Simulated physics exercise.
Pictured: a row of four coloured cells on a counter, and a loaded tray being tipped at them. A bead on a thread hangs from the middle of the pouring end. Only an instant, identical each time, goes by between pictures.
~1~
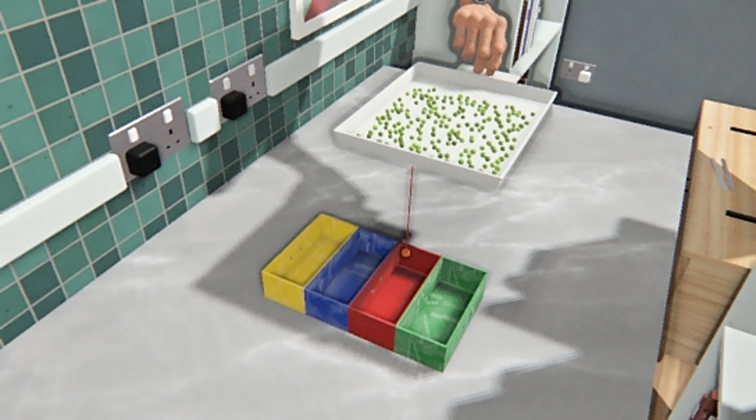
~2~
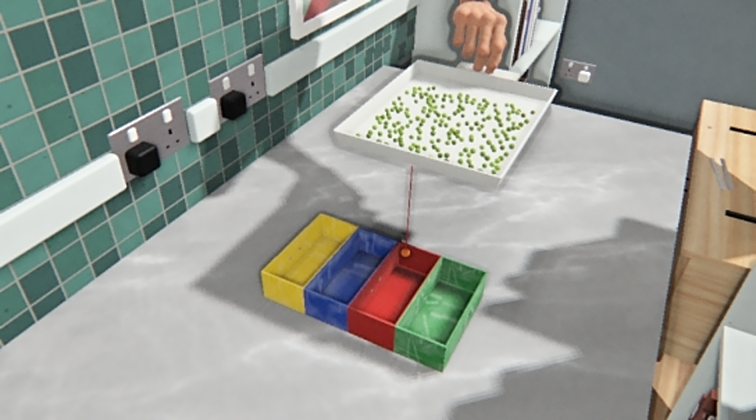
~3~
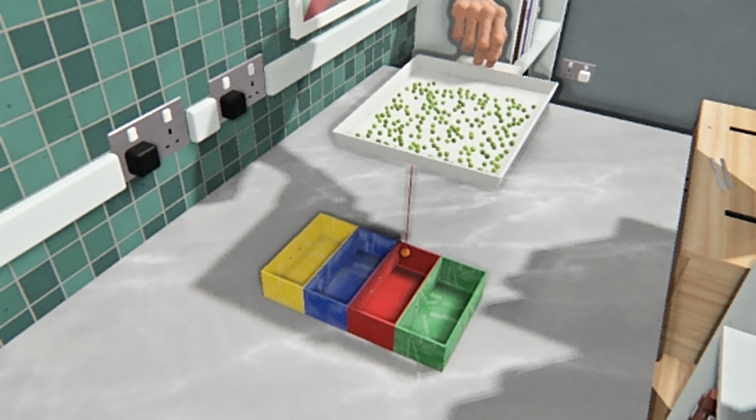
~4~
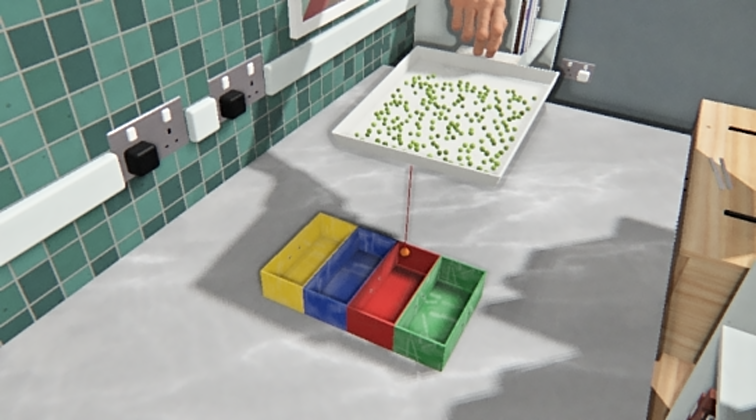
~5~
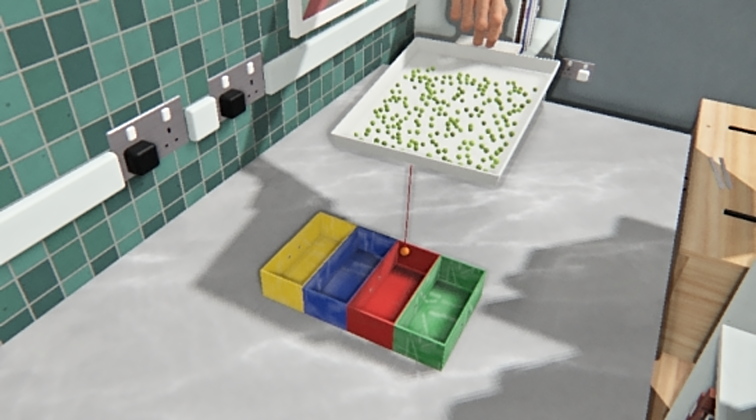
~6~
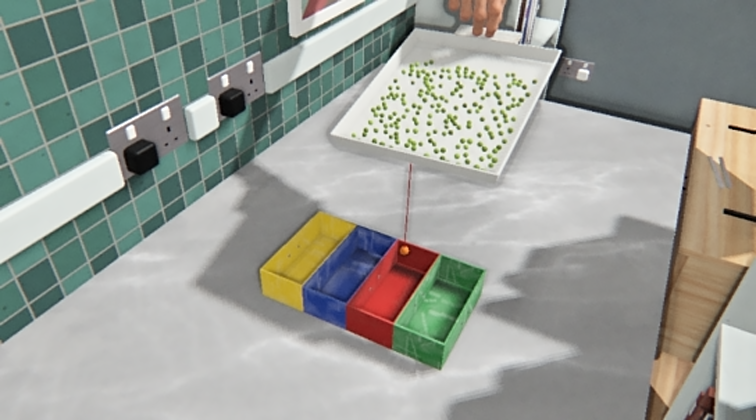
On a kitchen counter, a hand behind a white tray of green peas slowly raised its far end, tilting it slightly toward a row of yellow, blue, red and green boxes.
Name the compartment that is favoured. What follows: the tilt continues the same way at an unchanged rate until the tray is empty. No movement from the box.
Blue.
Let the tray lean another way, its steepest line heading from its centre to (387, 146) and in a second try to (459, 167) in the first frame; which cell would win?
The cell in yellow first, the green one second.
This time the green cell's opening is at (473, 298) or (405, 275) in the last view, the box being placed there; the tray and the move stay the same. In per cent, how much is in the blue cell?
You'd end up with around 30 per cent and then around 30 per cent.
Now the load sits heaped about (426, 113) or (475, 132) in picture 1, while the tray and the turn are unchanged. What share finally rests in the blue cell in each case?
Close to 50 per cent, followed by close to 40 per cent.
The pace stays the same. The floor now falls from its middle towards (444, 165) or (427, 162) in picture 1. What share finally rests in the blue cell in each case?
The first gives 0 %, the second 20 %.
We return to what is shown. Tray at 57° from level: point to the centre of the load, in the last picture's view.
I'd put it at about (396, 144).
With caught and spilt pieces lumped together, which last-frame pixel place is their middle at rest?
At about (339, 292), give or take.
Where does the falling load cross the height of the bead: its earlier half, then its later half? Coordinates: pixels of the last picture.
Initially about (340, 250); subsequently about (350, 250).
Soon after the last picture, tray tipped steeply; nearly all on the tray; a stray few in the red cell; a stray few in the yellow cell; a stray few falling or outside the box.
A little later, tray tipped right over; about a third on the tray; a small part in the blue cell; a small part in the yellow cell; a stray few in the red cell; about half falling or outside the box.
Later still, tray tipped past a quarter turn; about a third in the blue cell; about a quarter in the yellow cell; about a quarter in the red cell; a stray few in the green cell; a stray few falling or outside the box.
At rest, tray tipped past a quarter turn; about a third in the blue cell; about a quarter in the yellow cell; about a quarter in the red cell; a stray few in the green cell; a stray few outside the box.
